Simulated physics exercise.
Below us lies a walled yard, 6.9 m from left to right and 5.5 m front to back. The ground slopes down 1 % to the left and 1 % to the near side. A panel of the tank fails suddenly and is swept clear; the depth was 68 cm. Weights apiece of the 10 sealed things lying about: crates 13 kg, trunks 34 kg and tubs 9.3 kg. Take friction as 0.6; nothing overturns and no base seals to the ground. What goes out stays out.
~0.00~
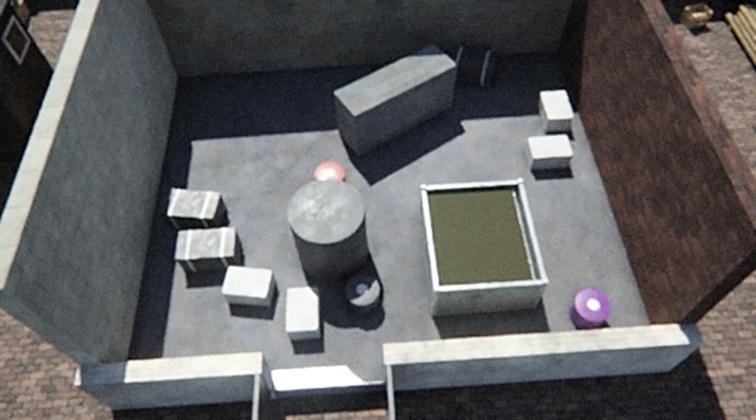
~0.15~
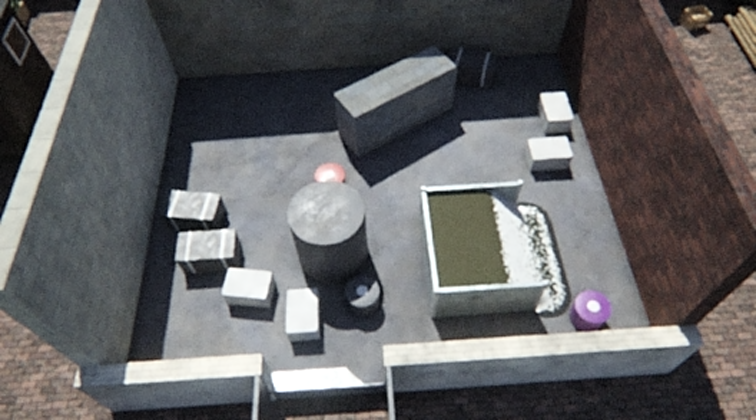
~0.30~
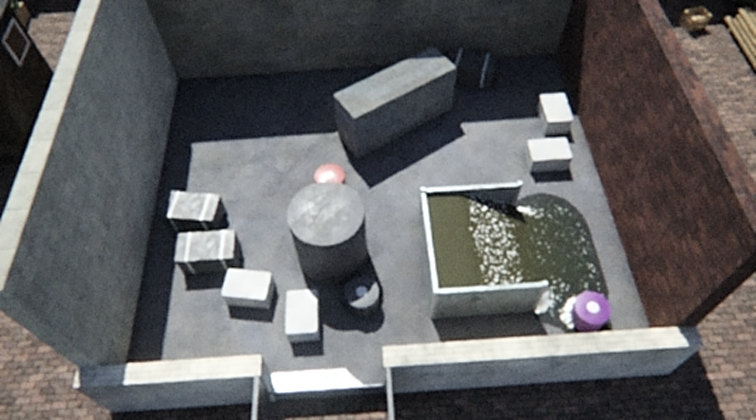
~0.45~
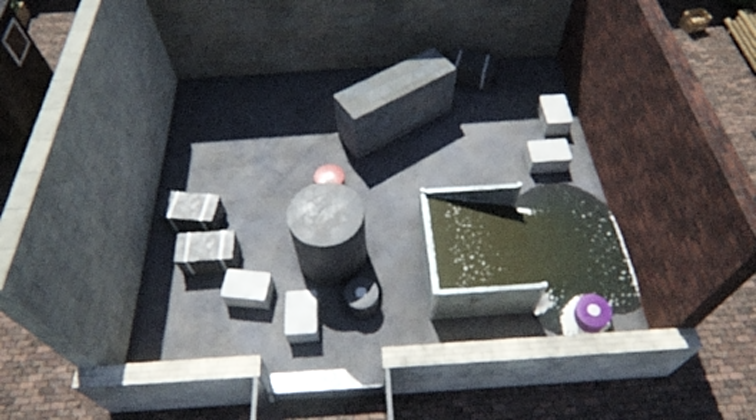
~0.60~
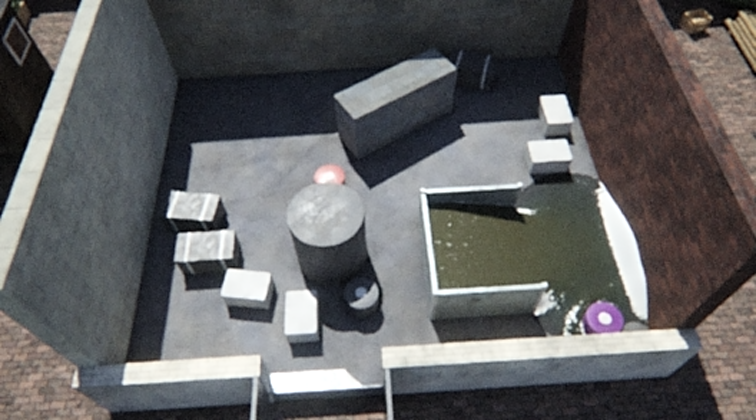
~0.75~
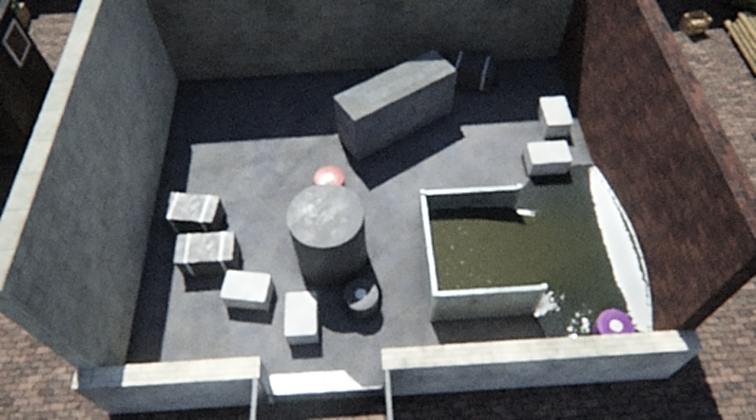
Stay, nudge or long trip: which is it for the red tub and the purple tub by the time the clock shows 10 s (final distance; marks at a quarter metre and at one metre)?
Red tub holds its place; purple tub ends far away.
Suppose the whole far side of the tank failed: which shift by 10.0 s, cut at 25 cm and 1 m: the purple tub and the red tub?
In that case the purple tub travels far, the red tub travels far.
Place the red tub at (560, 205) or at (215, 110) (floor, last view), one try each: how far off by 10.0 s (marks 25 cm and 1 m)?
In turn: It gets carried off; it stays put.
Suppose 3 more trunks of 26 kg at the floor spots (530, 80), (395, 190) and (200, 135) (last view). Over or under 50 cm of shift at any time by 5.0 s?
In turn: More, under, under.
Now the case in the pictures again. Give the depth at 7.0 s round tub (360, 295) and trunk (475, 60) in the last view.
About 2 and 4 cm.
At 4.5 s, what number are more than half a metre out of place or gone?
By then 5.
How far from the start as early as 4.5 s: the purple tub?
Roughly 400 cm by then.
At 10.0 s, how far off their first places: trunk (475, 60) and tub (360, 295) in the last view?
In that order: 140 cm, 0 cm.
After 2.0 s the red tub is near (329, 178), 0.0 m from its start, aground; the purple tub is near (556, 310), 0.5 m from its start, afloat; 0 of 10 are out; 1 afloat.
After 4.5 s the red tub is near (329, 178), 0.0 m from its start, aground; the purple tub is near (283, 373), 4.0 m from its start, aground; 0 of 10 are out; 1 afloat.
After 7.0 s the red tub is near (329, 178), 0.0 m from its start, aground; the purple tub is near (283, 373), 4.0 m from its start, aground; 0 of 10 are out; 1 afloat.
After 10.0 s the red tub is near (329, 178), 0.0 m from its start, aground; the purple tub is near (283, 373), 4.0 m from its start, aground; 0 of 10 are out; 0 afloat.
